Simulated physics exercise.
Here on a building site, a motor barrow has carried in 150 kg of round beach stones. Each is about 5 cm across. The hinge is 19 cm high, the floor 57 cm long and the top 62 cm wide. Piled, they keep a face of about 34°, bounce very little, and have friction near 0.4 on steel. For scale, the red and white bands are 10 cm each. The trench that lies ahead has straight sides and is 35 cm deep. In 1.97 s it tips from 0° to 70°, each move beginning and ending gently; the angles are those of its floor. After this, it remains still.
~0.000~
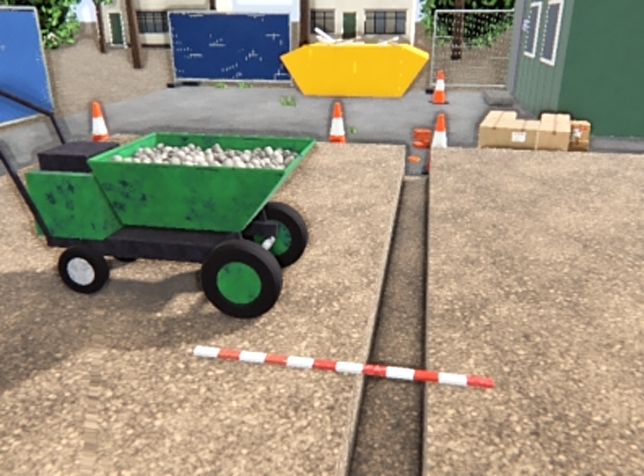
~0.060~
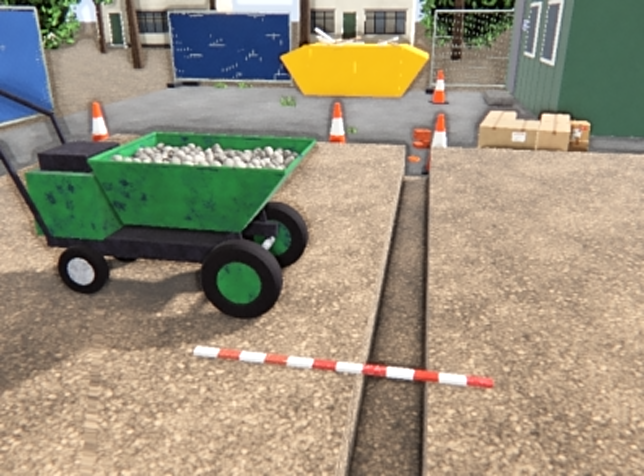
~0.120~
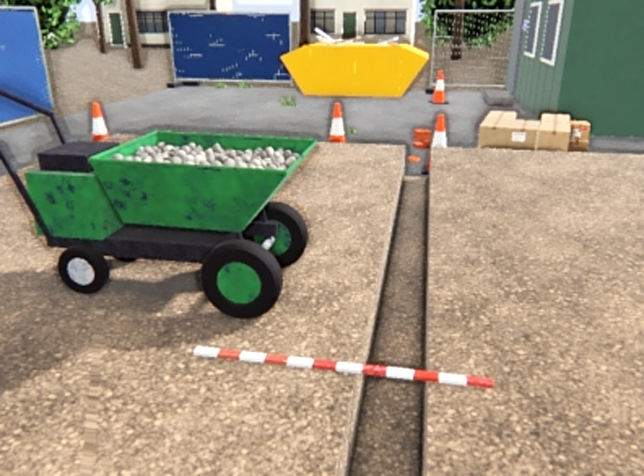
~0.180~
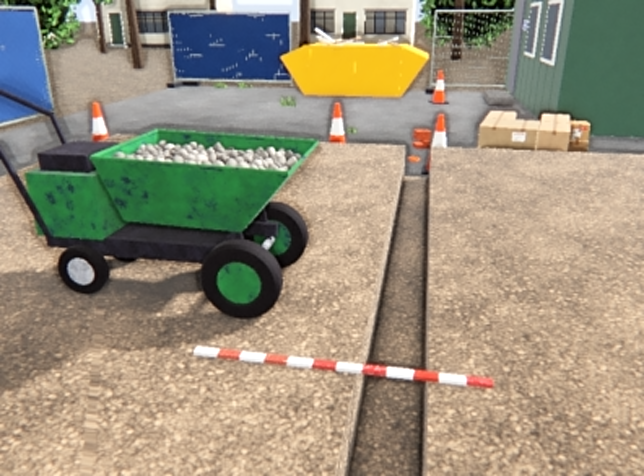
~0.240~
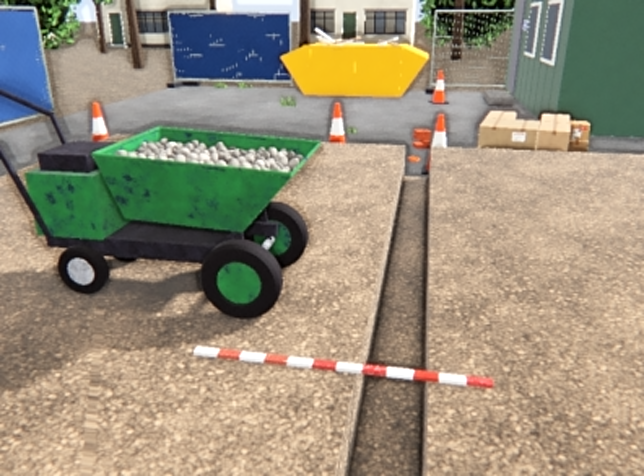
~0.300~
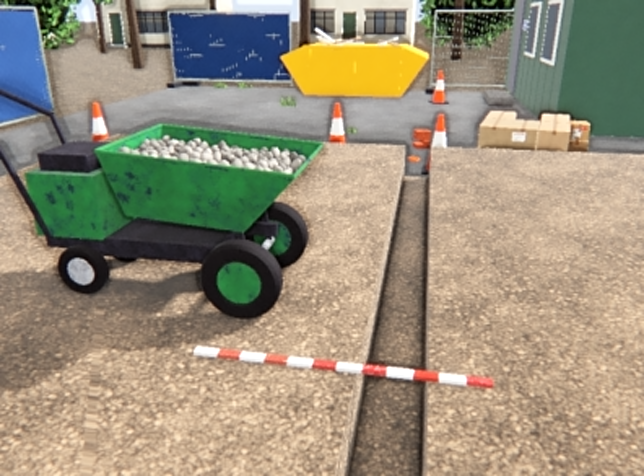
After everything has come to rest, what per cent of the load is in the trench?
I would say 86 percent.
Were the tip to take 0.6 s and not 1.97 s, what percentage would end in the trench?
About 65 percent, I'd say.
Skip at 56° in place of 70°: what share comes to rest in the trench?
It would be near 65 per cent.
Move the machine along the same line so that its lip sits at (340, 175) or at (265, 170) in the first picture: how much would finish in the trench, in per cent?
First spot about 35, second spot about 100 per cent.
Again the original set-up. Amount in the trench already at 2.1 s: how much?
Close to 55 per cent has got there by then.
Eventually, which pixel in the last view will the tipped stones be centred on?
The tipped stones centre close to (404, 339).
After 1.5 s the floor is at 59°; 97 % in the skip, 2 % in the trench; the foremost stones are at (394, 286).
After 2.1 s the floor is at 70°; 36 % in the skip, 53 % in the trench, 11 % past the trench; the foremost stones are at (522, 310).
After 2.4 s the floor is at 70°; 14 % in the skip, 72 % in the trench, 14 % past the trench; the foremost stones are at (568, 303).
After 4.4 s the floor is at 70°; 0 % in the skip, 86 % in the trench, 14 % past the trench; the foremost stones are at (580, 303).
